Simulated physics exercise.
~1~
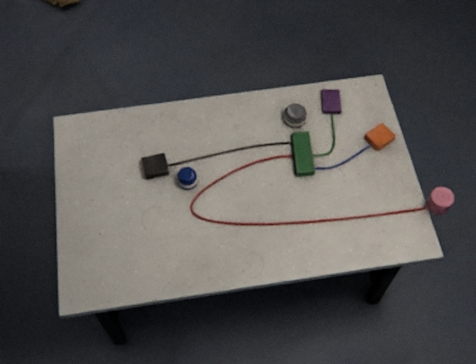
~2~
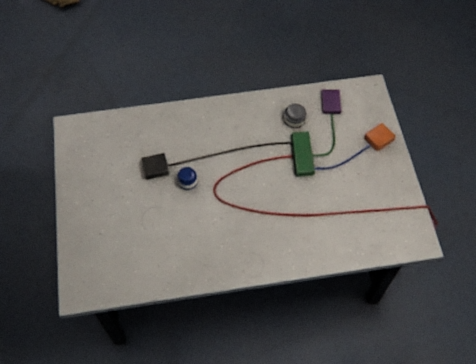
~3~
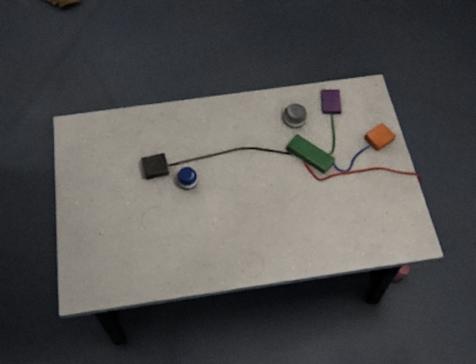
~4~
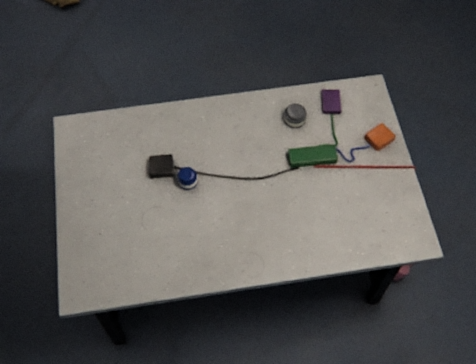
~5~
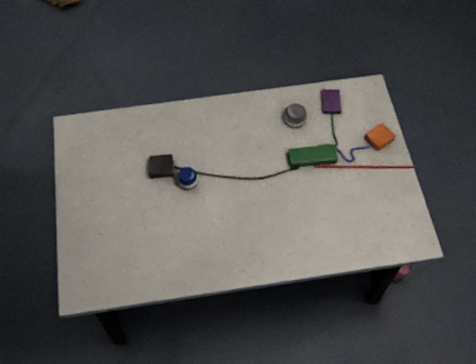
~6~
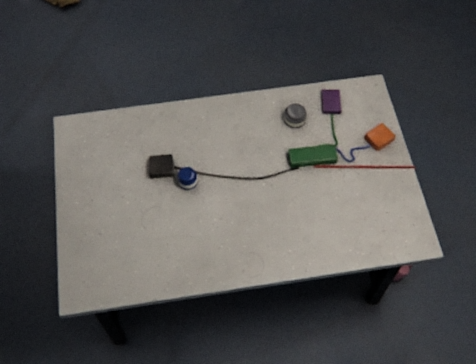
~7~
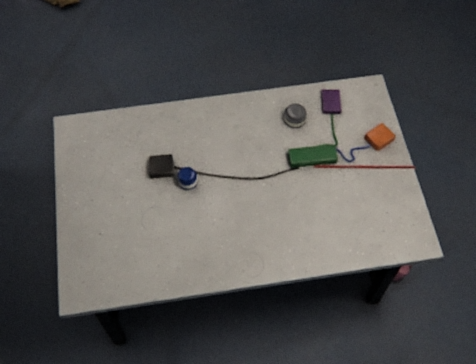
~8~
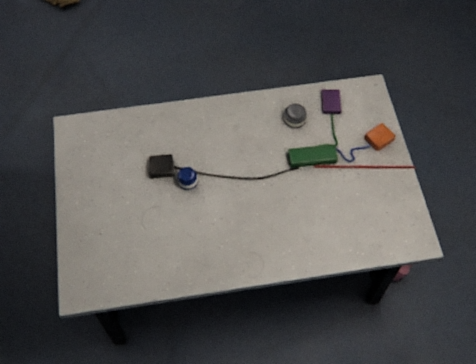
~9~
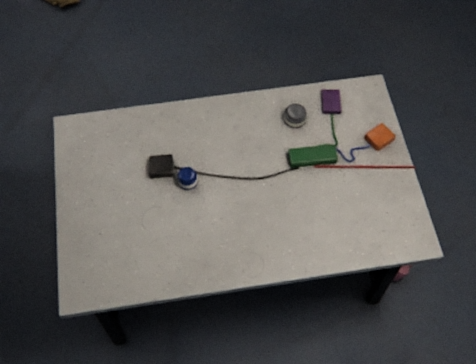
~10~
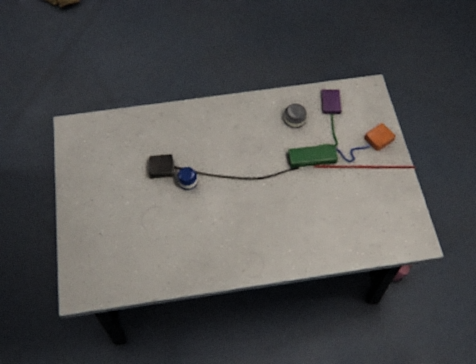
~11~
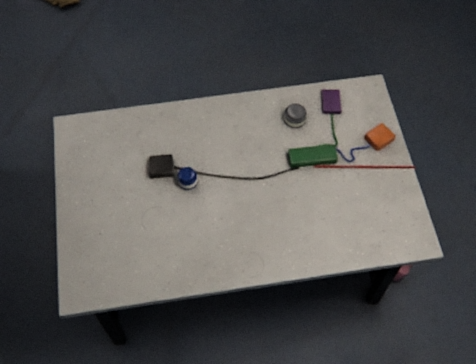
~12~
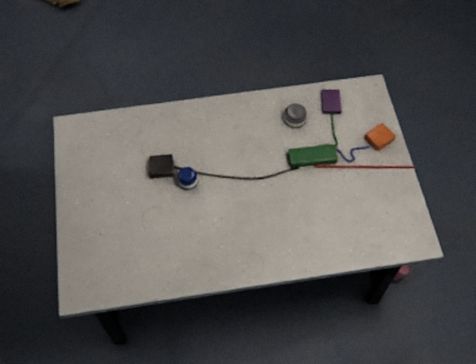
On a lab table, a pink speaker drops off the edge, tugging the green strip askew.
